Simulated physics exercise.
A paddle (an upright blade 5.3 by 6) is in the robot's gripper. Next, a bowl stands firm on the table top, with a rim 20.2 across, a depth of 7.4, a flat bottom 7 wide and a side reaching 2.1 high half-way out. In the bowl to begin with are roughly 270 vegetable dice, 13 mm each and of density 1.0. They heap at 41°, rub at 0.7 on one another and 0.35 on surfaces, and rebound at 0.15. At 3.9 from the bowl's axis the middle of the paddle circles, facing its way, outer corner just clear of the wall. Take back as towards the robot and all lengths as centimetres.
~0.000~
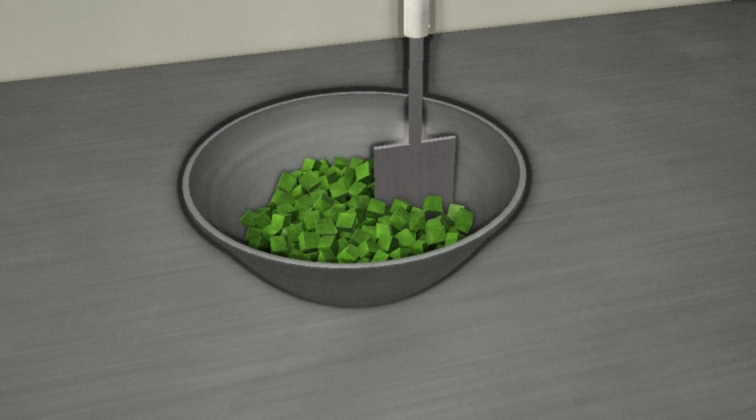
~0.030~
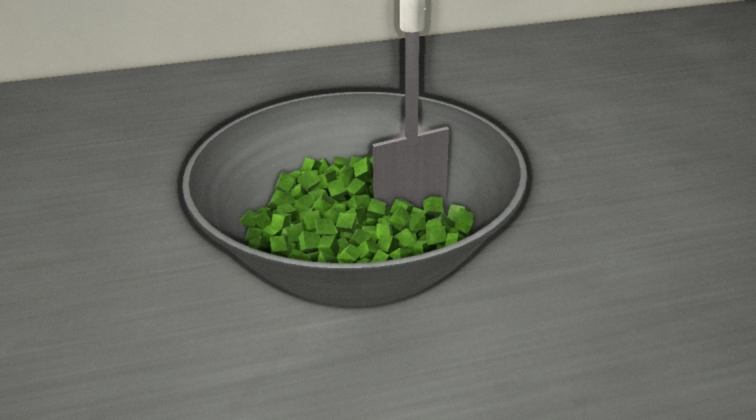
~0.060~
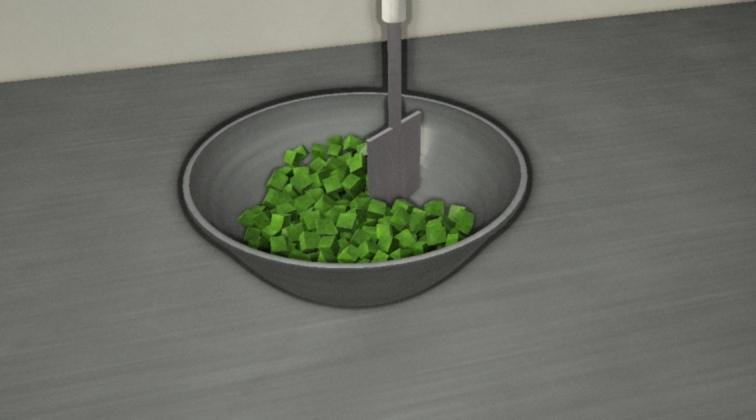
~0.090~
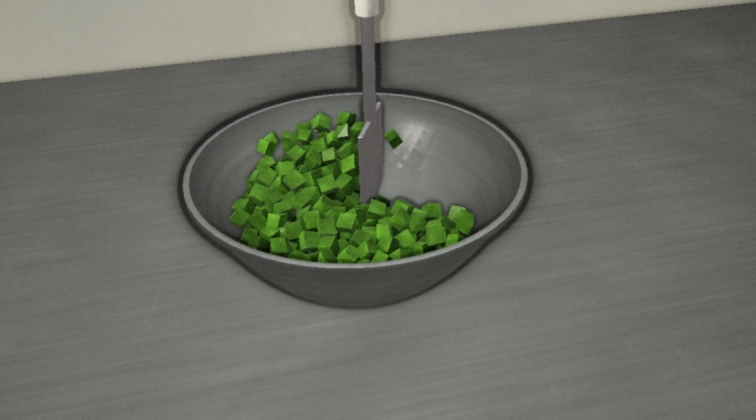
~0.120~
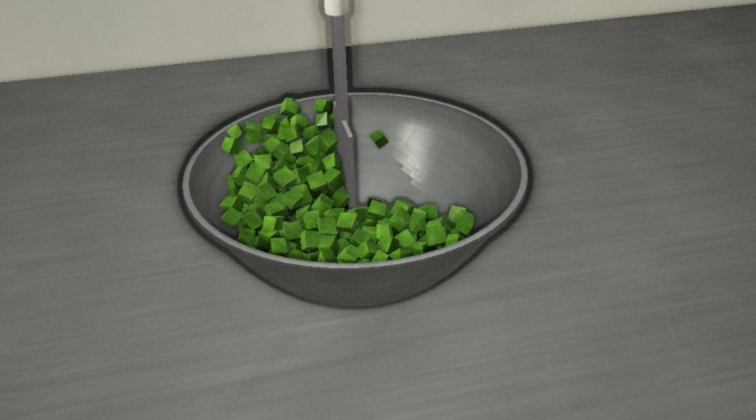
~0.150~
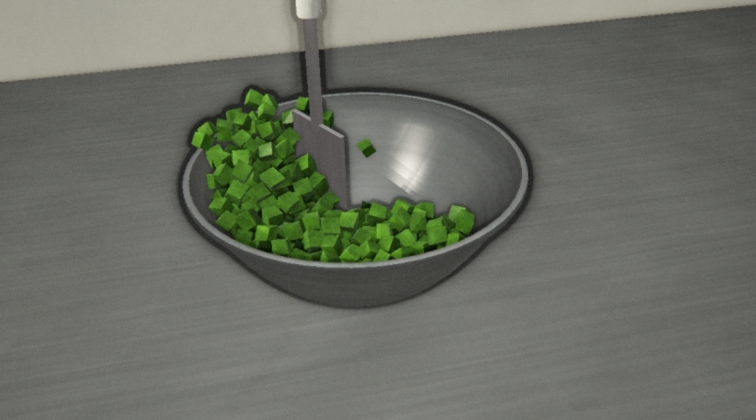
In a grey bowl, a turning flat paddle pushes green cubes leftward up the side.
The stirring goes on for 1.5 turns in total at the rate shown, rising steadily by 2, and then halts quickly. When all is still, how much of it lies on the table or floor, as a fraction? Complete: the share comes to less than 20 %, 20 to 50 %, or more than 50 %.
The share comes to between 20 and 50 %.
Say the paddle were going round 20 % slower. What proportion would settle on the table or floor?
I'd expect about 20 %.
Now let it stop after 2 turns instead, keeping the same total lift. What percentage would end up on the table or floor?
About 35 per cent.
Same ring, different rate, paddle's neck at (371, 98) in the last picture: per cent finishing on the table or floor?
Some 10 %.
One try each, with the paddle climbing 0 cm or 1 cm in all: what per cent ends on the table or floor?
About 40 and 35 per cent.
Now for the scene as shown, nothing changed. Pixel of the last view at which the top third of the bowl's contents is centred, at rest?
It is centred around (319, 200).
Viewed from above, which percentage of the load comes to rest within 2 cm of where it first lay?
I'd put it at about 5 in a hundred.
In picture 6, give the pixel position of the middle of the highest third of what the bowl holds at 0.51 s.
Near (344, 144).
After 0.33 s, 279° round, highest piece 11 above the table; 222 in the bowl, 13 on the table or floor, 31 in flight or on the tool.
After 0.51 s, 81° round, highest piece 9 above the table; 198 in the bowl, 60 on the table or floor, 8 in flight or on the tool.
After 0.80 s, 180° round, highest piece 8 above the table; 189 in the bowl, 77 on the table or floor.
After 1.50 s, 180° round, highest piece 8 above the table; 189 in the bowl, 77 on the table or floor.
At rest, 189 in the bowl, 77 on the table or floor. That is 29 % on the table or floor.
